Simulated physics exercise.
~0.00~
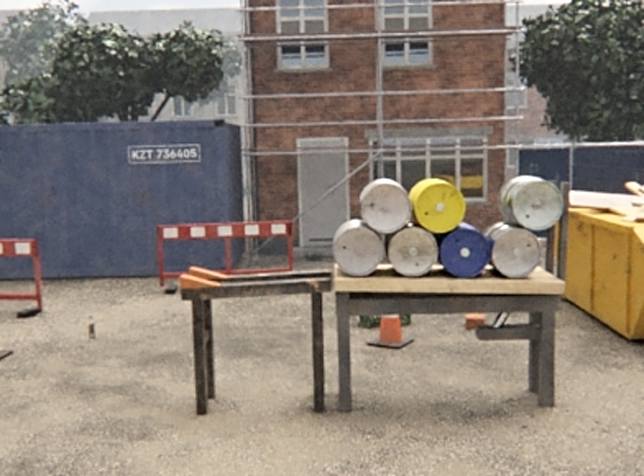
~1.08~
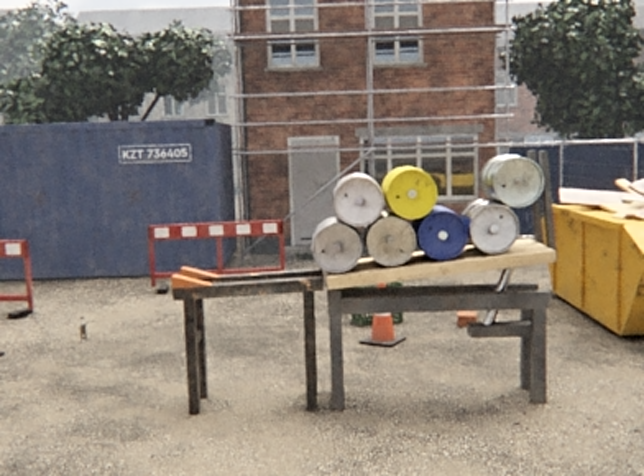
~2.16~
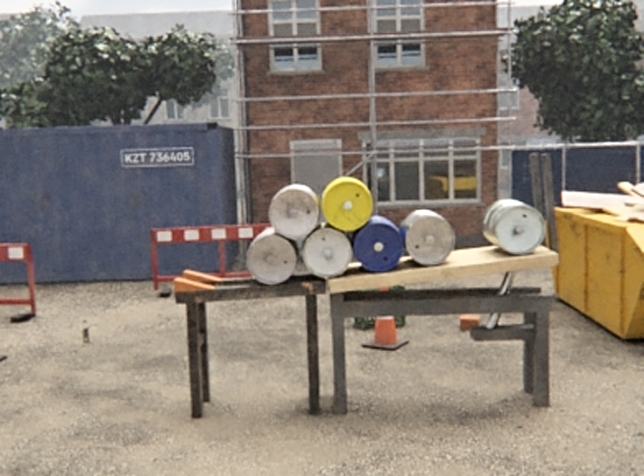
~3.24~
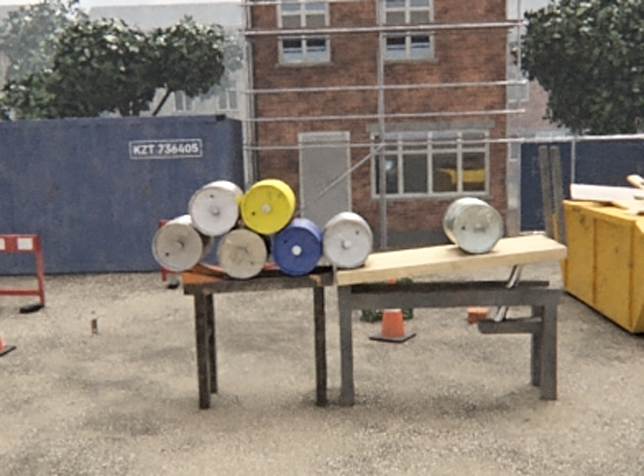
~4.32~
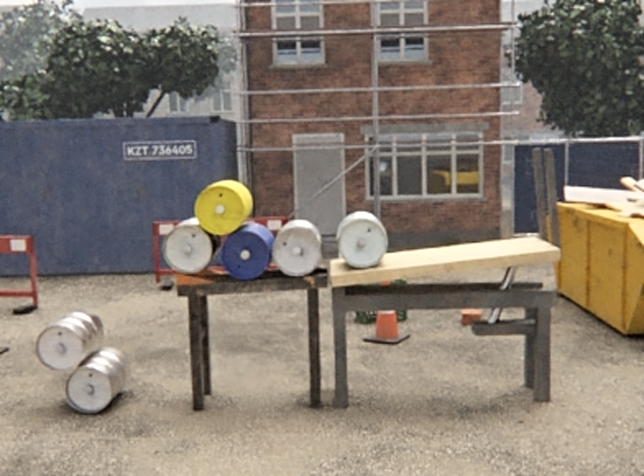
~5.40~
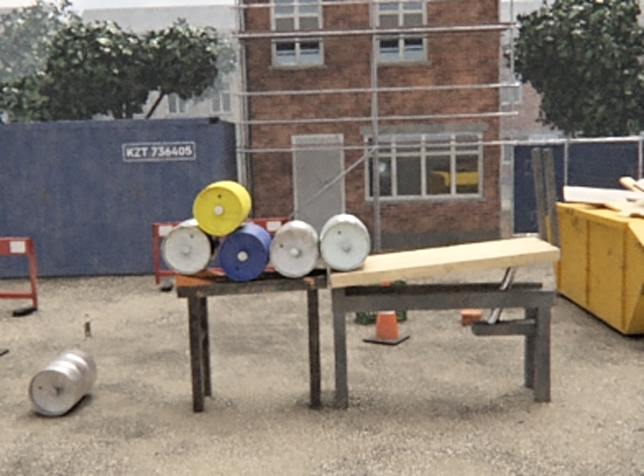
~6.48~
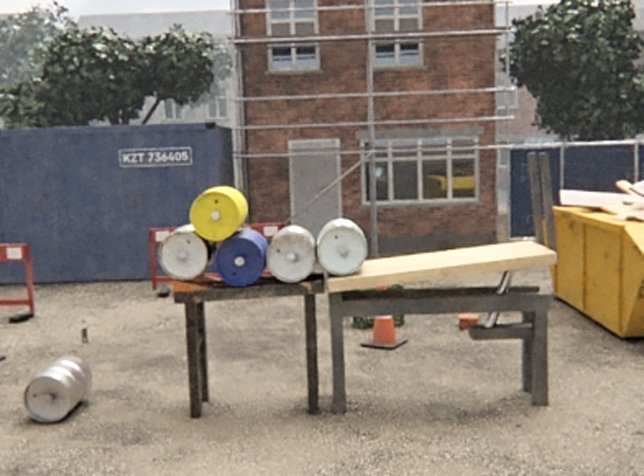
A wooden deck stacked with seven kegs tilted left, and they rolled onto the neighbouring rack, where two pale ones dropped off the far end to the ground while the yellow one settled atop the row of others, including the blue.
